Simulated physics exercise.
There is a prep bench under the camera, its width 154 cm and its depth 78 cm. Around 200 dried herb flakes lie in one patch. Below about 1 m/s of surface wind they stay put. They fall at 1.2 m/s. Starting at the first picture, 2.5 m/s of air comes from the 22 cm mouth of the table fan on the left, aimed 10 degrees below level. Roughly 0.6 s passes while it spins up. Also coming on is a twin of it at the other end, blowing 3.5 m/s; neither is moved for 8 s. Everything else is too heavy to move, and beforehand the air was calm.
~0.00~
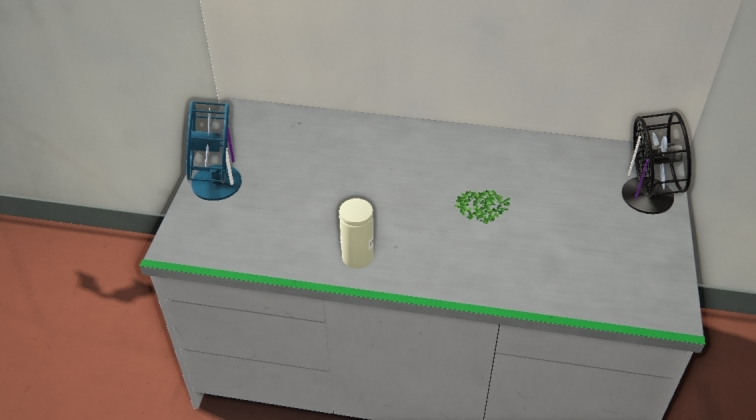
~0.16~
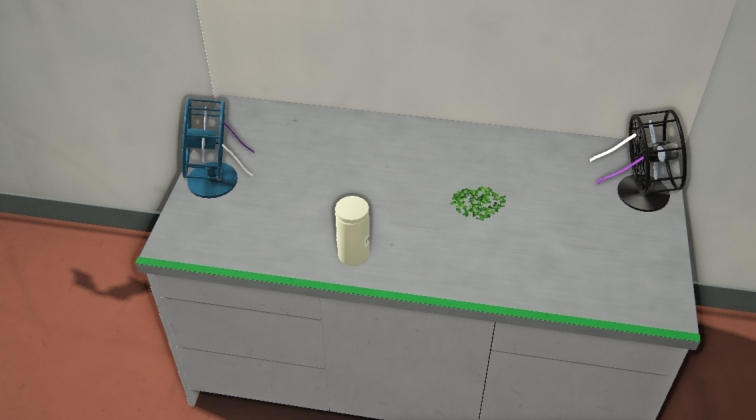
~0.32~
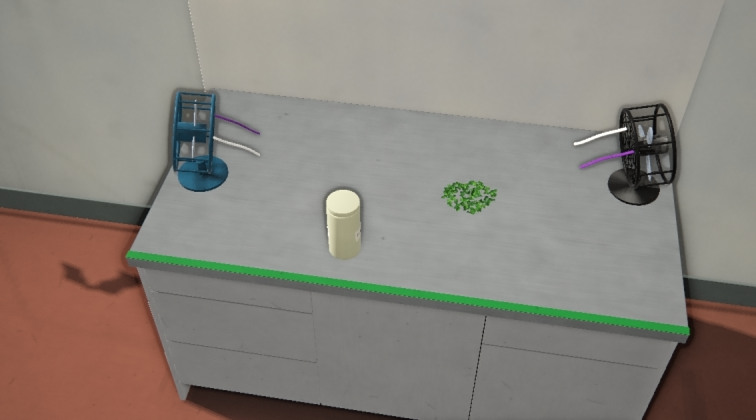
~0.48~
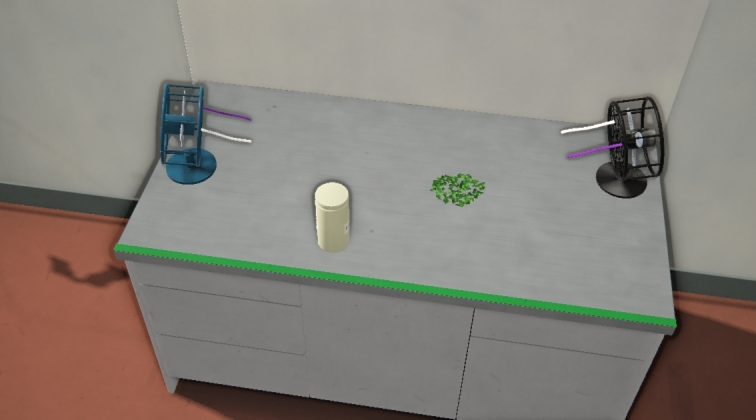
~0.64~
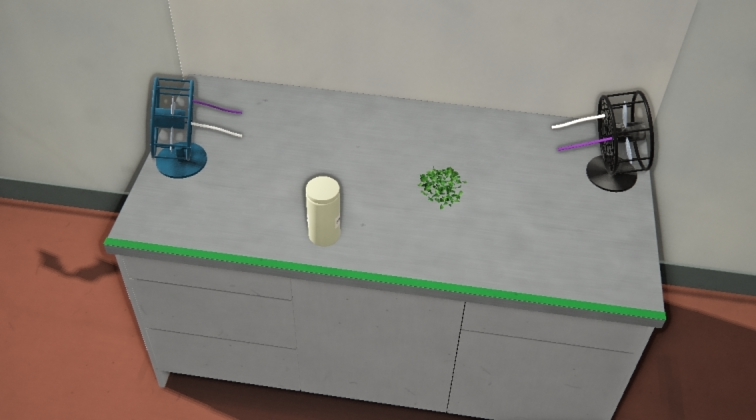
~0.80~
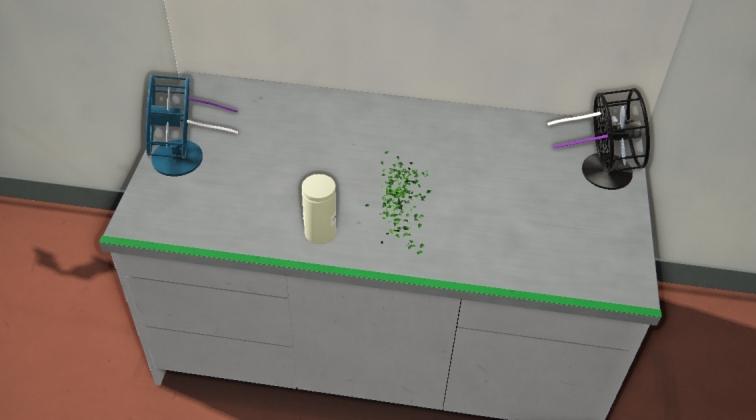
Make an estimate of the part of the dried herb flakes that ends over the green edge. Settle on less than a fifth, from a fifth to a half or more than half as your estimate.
My estimate: More than half.
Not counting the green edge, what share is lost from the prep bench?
That lands at some 2 %.
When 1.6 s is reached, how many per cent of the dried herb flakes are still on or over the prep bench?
I reckon some 5 %.
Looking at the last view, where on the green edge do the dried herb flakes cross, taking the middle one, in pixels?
Median crossing point, approx. (355, 277).
After 1.6 s, 6 % are still on the top, 92 % are over the green edge.
After 2.6 s, 1 % are still on the top, 98 % are over the green edge.
After 4.4 s, 0 % are still on the top, 98 % are over the green edge.
After 8.0 s, at the end, 98 % are over the green edge.
